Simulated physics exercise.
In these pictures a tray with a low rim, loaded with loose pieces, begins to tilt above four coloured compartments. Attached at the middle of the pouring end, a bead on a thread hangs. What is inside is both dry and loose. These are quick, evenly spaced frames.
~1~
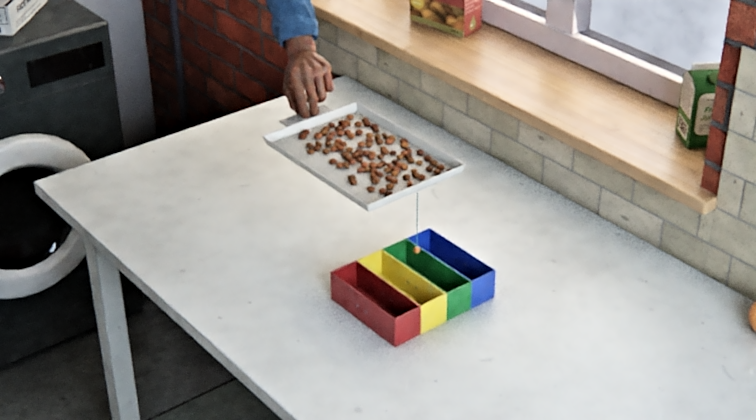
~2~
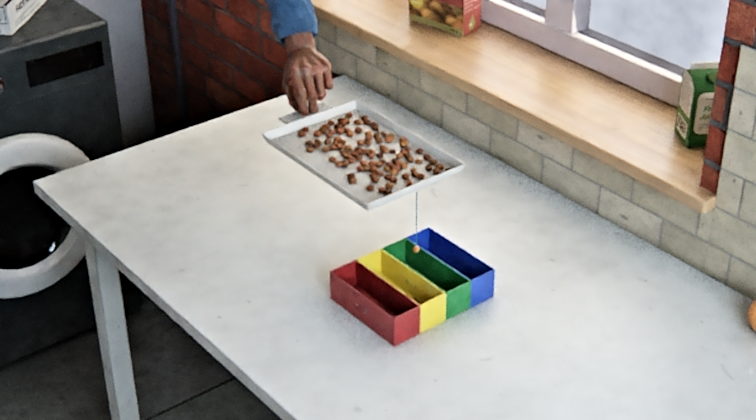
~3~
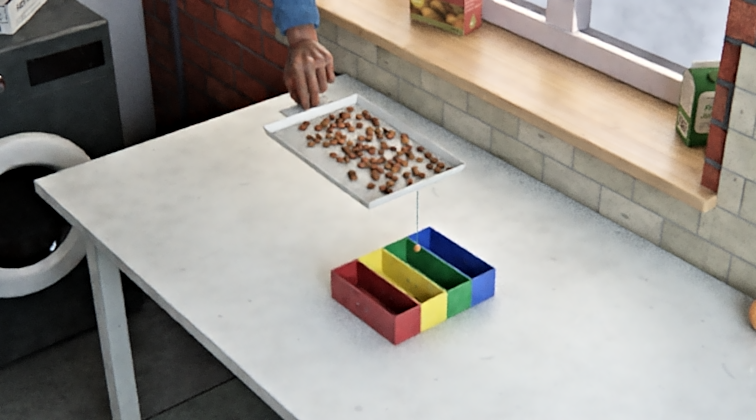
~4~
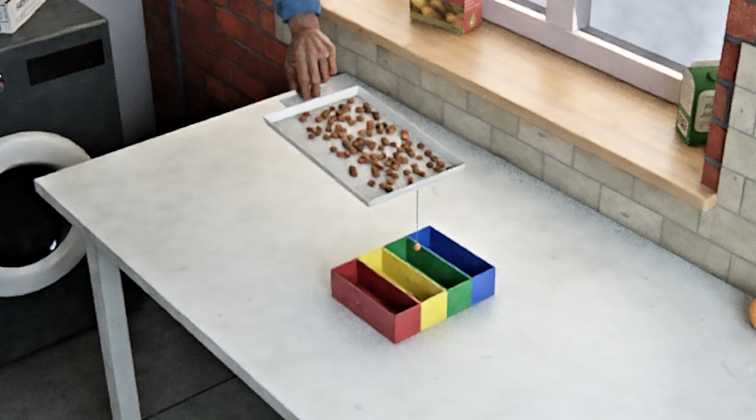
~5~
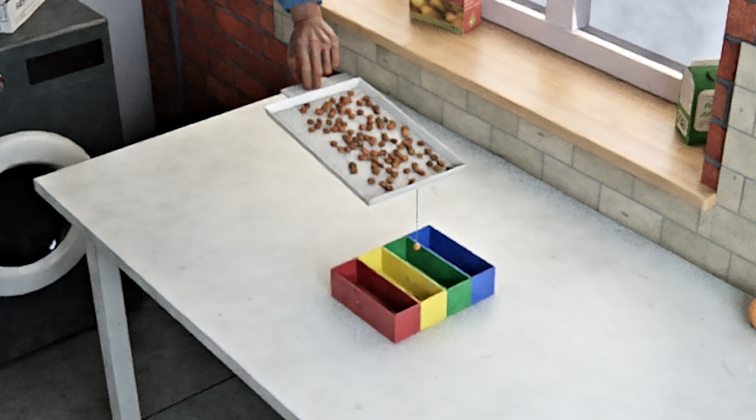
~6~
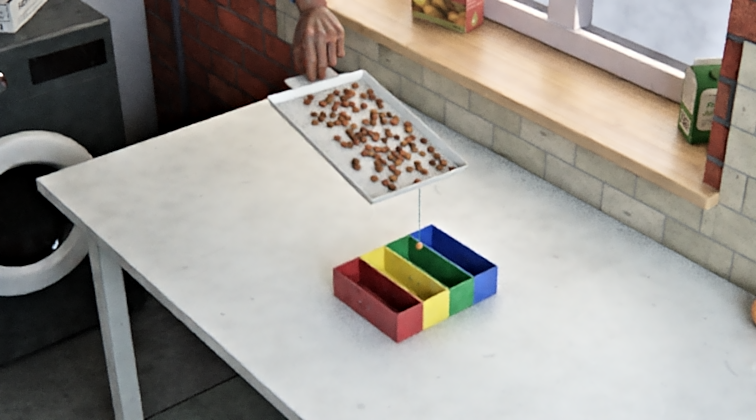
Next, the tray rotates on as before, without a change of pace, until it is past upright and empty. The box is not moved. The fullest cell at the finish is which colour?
Colour: Blue.
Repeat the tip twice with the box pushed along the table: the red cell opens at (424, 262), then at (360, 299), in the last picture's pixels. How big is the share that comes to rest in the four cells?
You'd get 100 per cent first and 30 per cent second.
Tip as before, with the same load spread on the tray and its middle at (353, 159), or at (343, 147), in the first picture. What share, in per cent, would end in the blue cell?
Shares: 40 % for the first, 40 % for the second.
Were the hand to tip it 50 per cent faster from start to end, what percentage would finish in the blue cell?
Estimate: Some 40%.
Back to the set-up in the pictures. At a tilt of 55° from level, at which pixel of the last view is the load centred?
Close to (440, 169).
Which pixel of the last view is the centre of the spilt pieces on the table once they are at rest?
My estimate puts the centre near (504, 264).
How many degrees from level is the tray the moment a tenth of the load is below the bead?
It sits at roughly 65°.
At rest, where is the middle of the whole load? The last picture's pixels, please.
The centre comes to rest near (467, 274).
Just after the last frame, tray tipped steeply; almost all on the tray; about a tenth falling or outside the box.
A moment on, tray tipped right over; roughly a third on the tray; roughly a quarter in the blue cell; about a tenth in the green cell; just a few in the yellow cell; roughly a third falling or outside the box.
Further on, tray tipped past a quarter turn; roughly a third in the blue cell; roughly a quarter in the green cell; just a few in the yellow cell; roughly a third falling or outside the box.
When it is over, tray tipped past a quarter turn; roughly a third in the blue cell; roughly a quarter in the green cell; just a few in the yellow cell; not one in the red cell; roughly a third outside the box.
